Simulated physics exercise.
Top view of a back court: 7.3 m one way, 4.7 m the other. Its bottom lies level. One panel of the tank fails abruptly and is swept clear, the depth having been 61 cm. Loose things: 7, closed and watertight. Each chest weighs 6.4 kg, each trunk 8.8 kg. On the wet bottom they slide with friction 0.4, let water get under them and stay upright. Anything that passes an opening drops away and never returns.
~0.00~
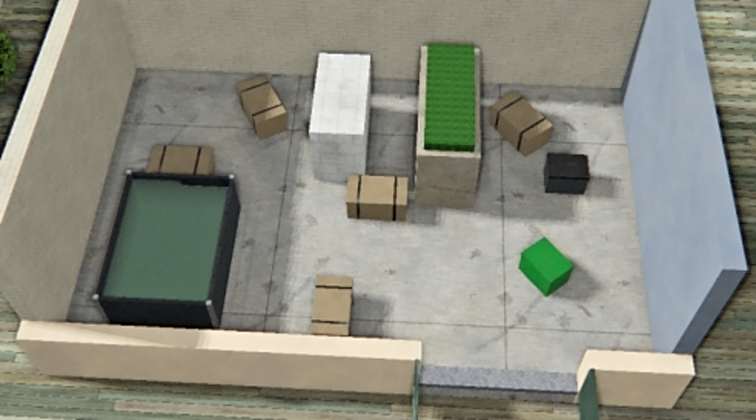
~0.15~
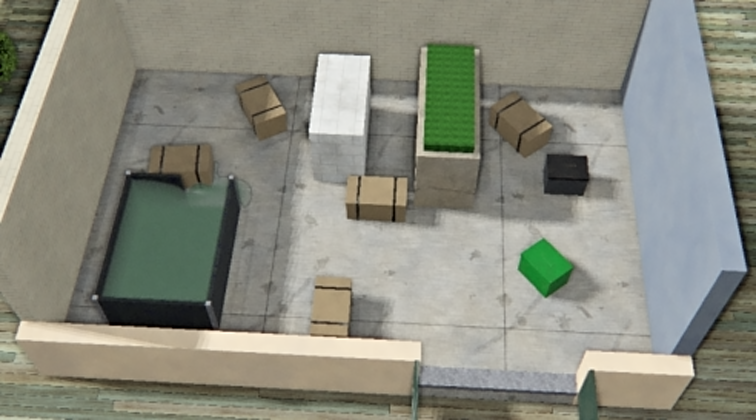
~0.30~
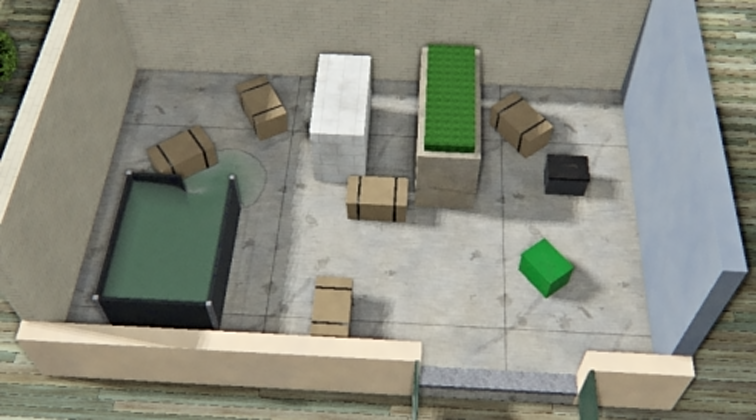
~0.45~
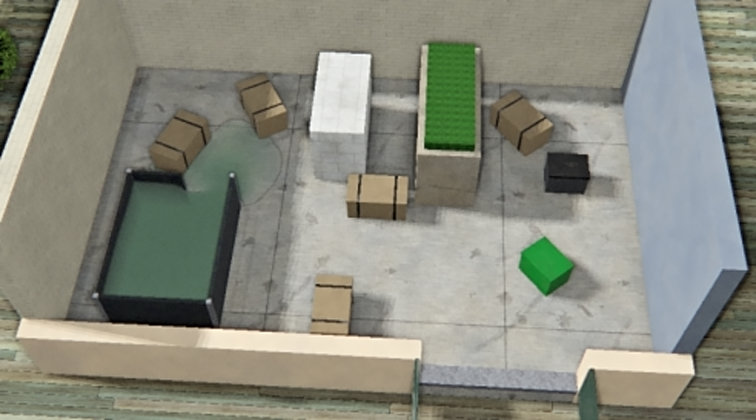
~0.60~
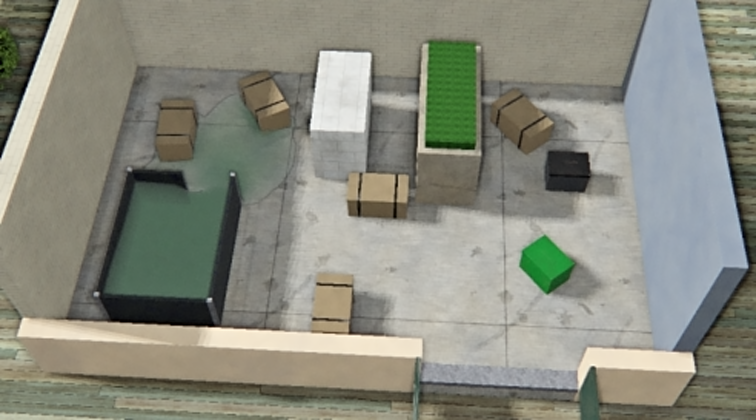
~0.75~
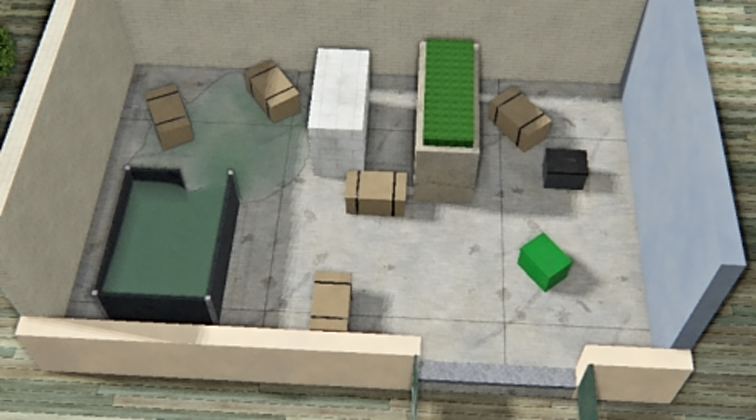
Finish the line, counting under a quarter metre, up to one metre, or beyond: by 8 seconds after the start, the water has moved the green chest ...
It has moved it hardly at all.
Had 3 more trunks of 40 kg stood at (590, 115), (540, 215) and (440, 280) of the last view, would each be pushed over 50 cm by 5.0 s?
Within it, within it, within it.
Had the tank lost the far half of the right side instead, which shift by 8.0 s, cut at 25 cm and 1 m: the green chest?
What happens next is that the green chest gets swept a long way.
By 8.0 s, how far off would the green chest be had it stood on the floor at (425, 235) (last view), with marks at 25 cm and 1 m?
What happens is that it keeps still.
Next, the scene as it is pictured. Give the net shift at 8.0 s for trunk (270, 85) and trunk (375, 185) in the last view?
The first ends 200 cm from its start, the second 100 cm.
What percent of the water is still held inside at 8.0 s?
About 100 per cent.
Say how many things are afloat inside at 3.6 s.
Then: 2.
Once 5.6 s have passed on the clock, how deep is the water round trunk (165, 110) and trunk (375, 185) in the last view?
I'd put it at 8 cm and 2 cm respectively.
After 1.6 s the green chest is near (546, 254), 0.0 m from its start, aground; 0 of 7 are out; 1 afloat.
After 3.6 s the green chest is near (546, 254), 0.0 m from its start, aground; 0 of 7 are out; 2 afloat.
After 5.6 s the green chest is near (546, 254), 0.0 m from its start, aground; 0 of 7 are out; 2 afloat.
After 8.0 s the green chest is near (546, 254), 0.0 m from its start, aground; 0 of 7 are out; 4 afloat.
